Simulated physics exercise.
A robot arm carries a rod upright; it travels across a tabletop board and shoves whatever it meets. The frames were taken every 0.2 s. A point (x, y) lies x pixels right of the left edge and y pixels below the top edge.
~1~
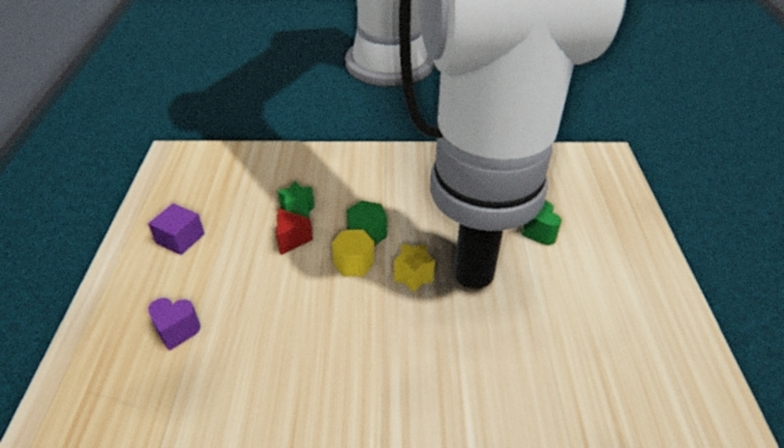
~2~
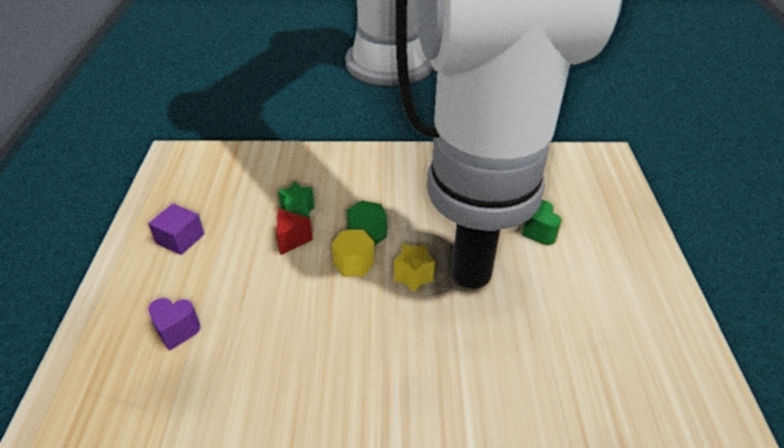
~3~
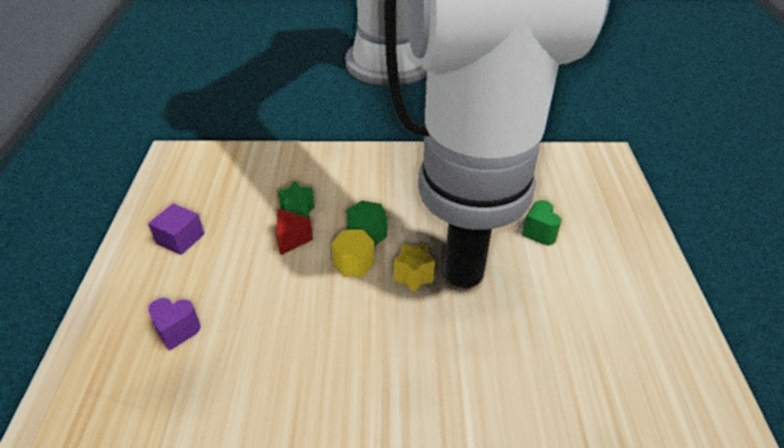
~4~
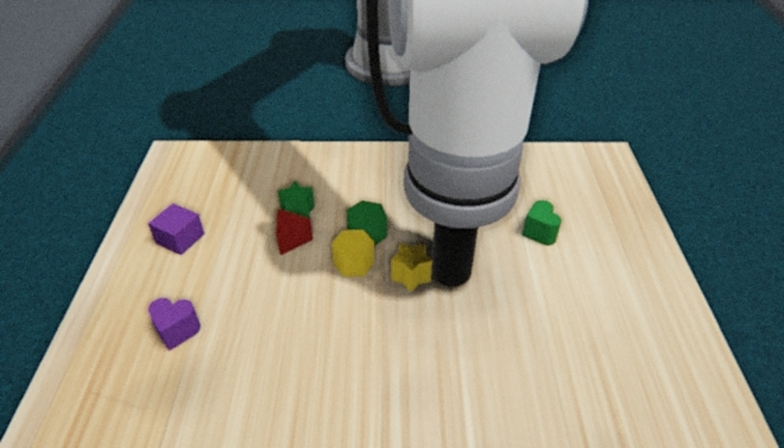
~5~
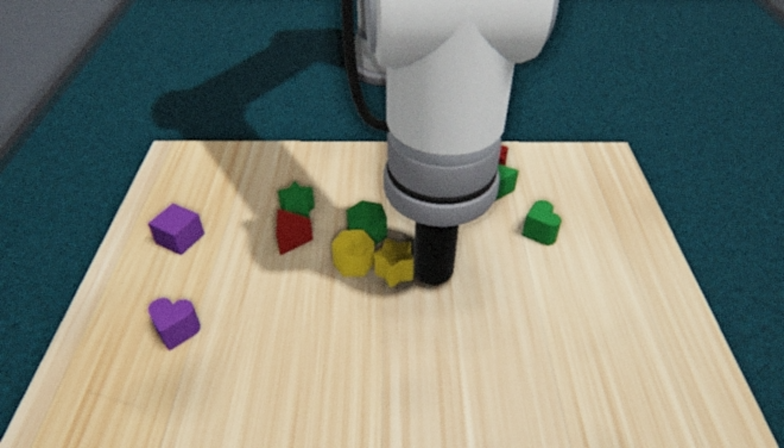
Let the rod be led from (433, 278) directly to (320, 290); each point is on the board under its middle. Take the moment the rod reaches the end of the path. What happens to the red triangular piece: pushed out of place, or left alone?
The red triangular piece changes place.
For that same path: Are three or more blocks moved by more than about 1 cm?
That would be a yes.
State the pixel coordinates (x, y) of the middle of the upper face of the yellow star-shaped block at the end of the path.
Near (296, 246).
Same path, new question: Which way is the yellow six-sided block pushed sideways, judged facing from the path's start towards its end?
It is pushed towards the right-hand side.
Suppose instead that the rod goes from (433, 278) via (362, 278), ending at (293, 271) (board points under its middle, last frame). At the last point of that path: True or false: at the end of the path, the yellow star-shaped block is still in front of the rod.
That statement is accurate.
The first path, step by step. One third of the way, rod (394, 274); yellow six-sided block (331, 233), turned 15° clockwise; yellow star-shaped block (362, 249), turned 35° clockwise.
Two thirds of the way, rod (357, 278); red triangular piece (287, 218), turned 15° anticlockwise; yellow six-sided block (316, 227), turned 50° clockwise; yellow star-shaped block (328, 250), turned 40° clockwise.
At the end, rod (319, 282); red triangular piece (280, 211), turned 25° anticlockwise; yellow six-sided block (305, 222), turned 80° clockwise; green six-sided block not moved; yellow star-shaped block (296, 246), turned 70° clockwise.
